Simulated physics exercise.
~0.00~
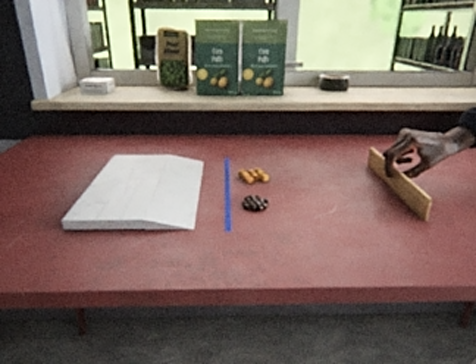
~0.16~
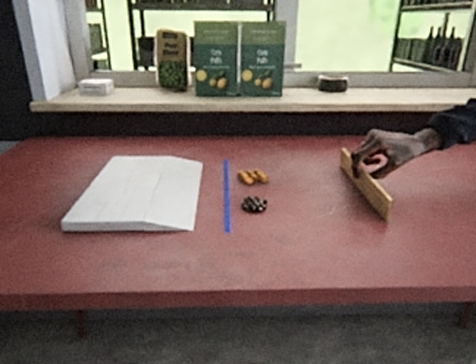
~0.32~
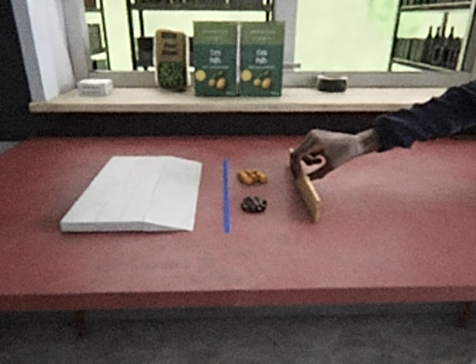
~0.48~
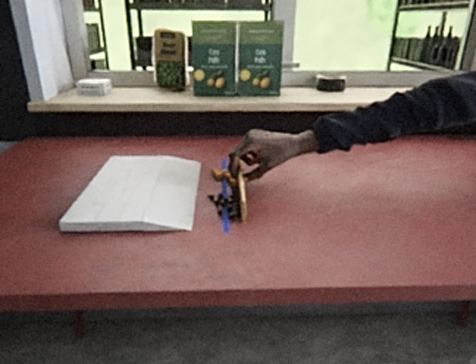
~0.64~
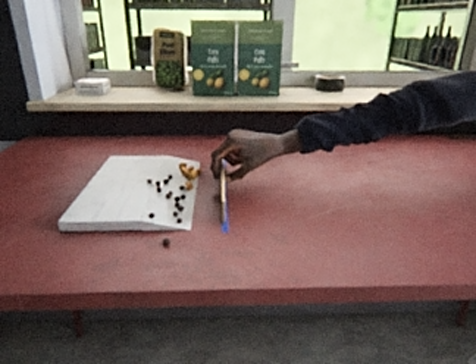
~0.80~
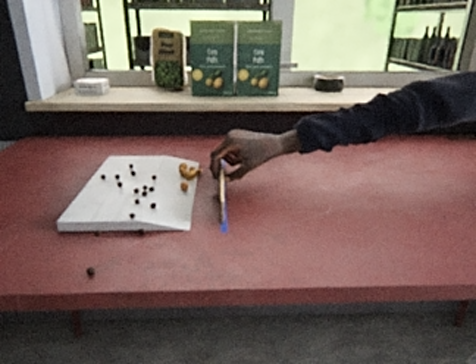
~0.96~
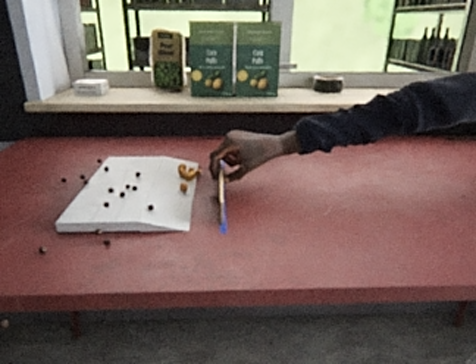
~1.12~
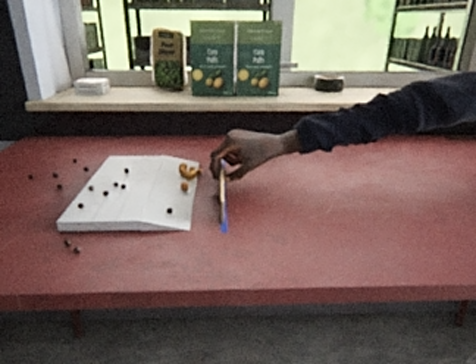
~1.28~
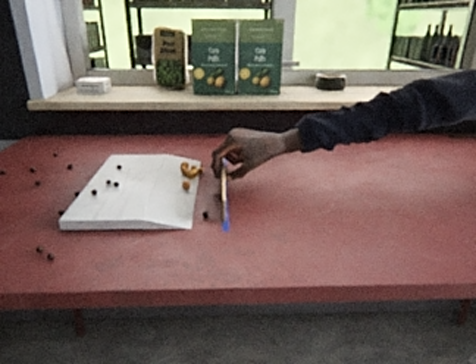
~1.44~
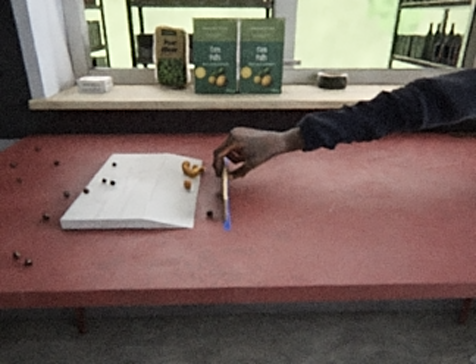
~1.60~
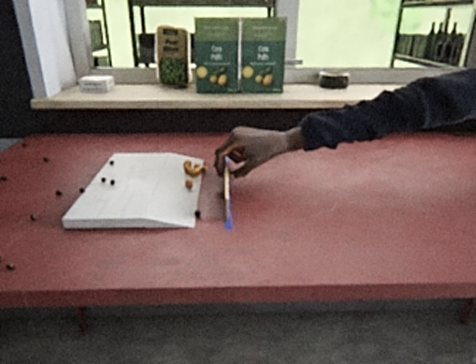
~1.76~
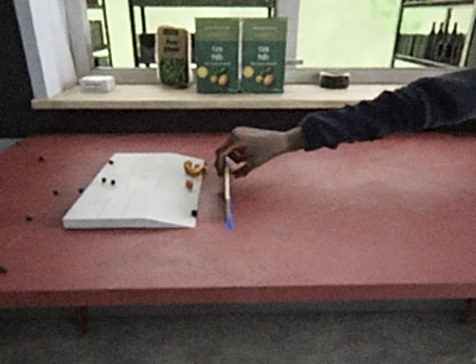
A hand slid a strip of wood left across a red table, pushing two small heaps, and stopped at the blue tape; the dark round bits rolled over the white slab and scattered beyond it, while the orange pieces mostly stayed on its near edge.
